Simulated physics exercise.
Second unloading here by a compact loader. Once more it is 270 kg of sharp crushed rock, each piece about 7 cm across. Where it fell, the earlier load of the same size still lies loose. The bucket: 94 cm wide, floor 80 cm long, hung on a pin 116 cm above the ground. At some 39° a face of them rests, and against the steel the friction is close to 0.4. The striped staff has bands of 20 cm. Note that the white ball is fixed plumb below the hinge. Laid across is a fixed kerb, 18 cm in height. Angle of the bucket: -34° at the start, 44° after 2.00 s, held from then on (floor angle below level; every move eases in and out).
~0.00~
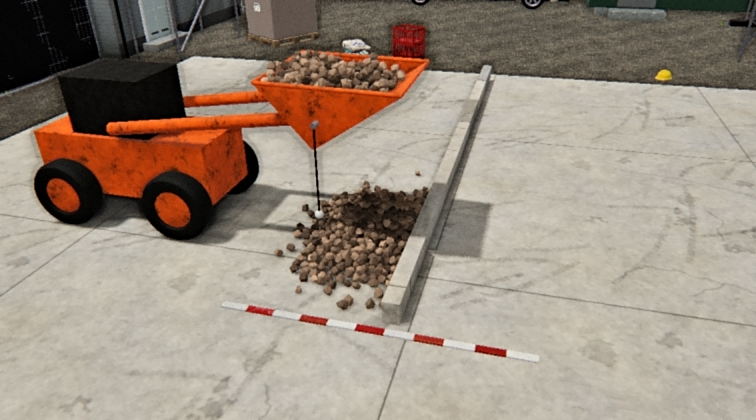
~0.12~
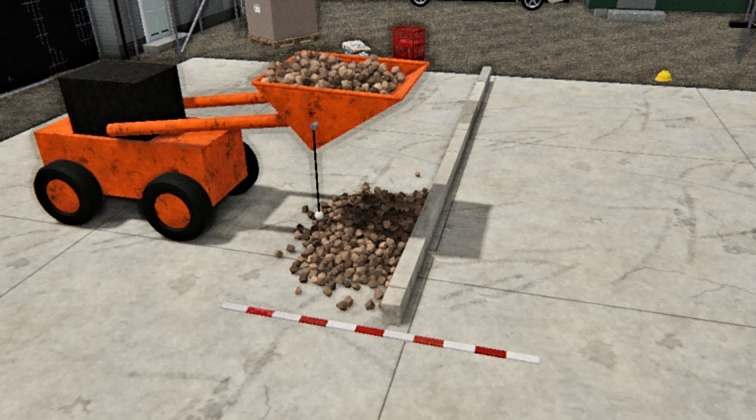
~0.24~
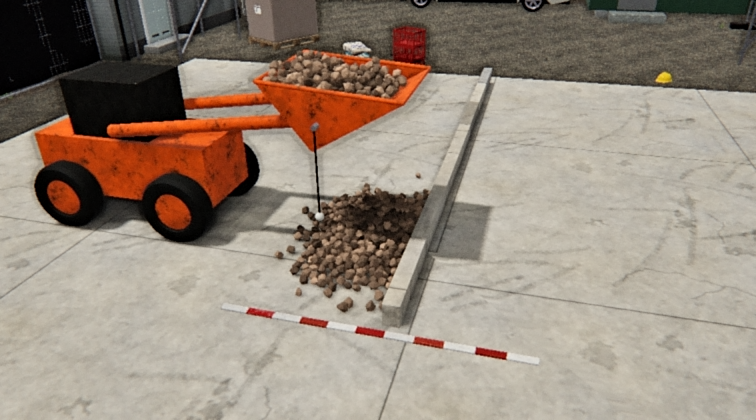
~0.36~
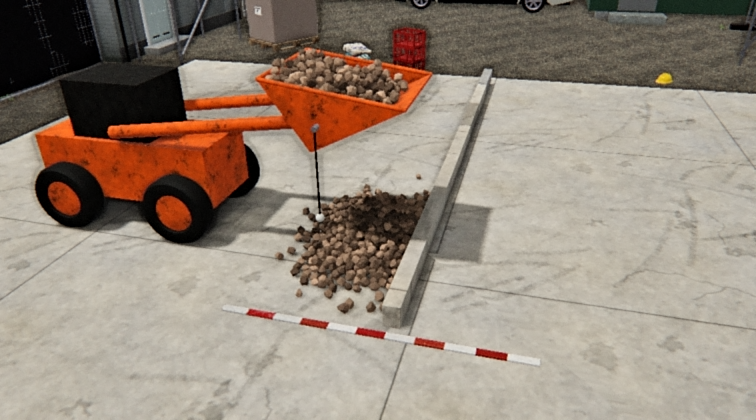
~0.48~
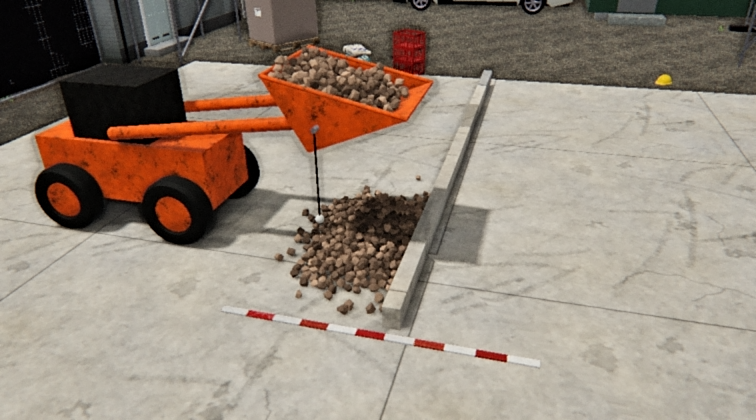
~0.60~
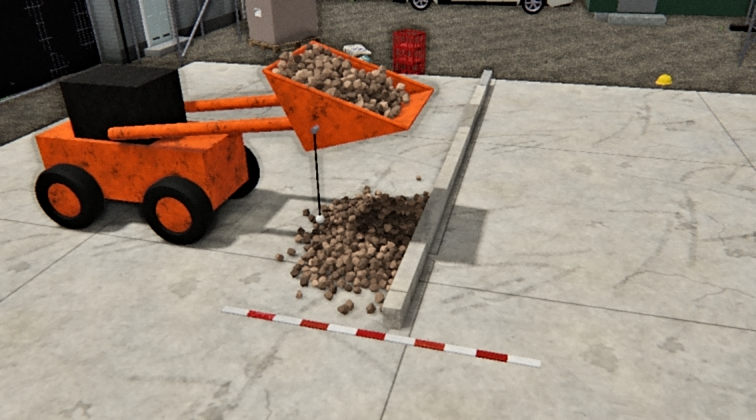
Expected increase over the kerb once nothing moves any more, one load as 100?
About 52 in every hundred.
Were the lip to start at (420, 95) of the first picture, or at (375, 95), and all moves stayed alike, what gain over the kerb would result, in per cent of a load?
80 % and 25 %.
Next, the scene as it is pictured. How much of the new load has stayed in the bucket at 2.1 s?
Close to 15 in a hundred.
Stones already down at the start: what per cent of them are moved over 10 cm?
Around 0 in a hundred.
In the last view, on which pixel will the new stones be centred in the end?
Centre at roughly (435, 239).
After 1.5 s the floor is at 32°; in per cent of one load, 96 in the bucket, 104 on this side of the kerb; the foremost stones are at (418, 200).
After 2.1 s the floor is at 44°; in per cent of one load, 16 in the bucket, 159 on this side of the kerb, 25 over the kerb; the foremost stones are at (494, 247).
After 2.5 s the floor is at 44°; in per cent of one load, 0 in the bucket, 156 on this side of the kerb, 44 over the kerb; the foremost stones are at (530, 254).
After 4.9 s the floor is at 44°; in per cent of one load, 0 in the bucket, 148 on this side of the kerb, 52 over the kerb; the foremost stones are at (540, 255). Net gain over the kerb, 52.
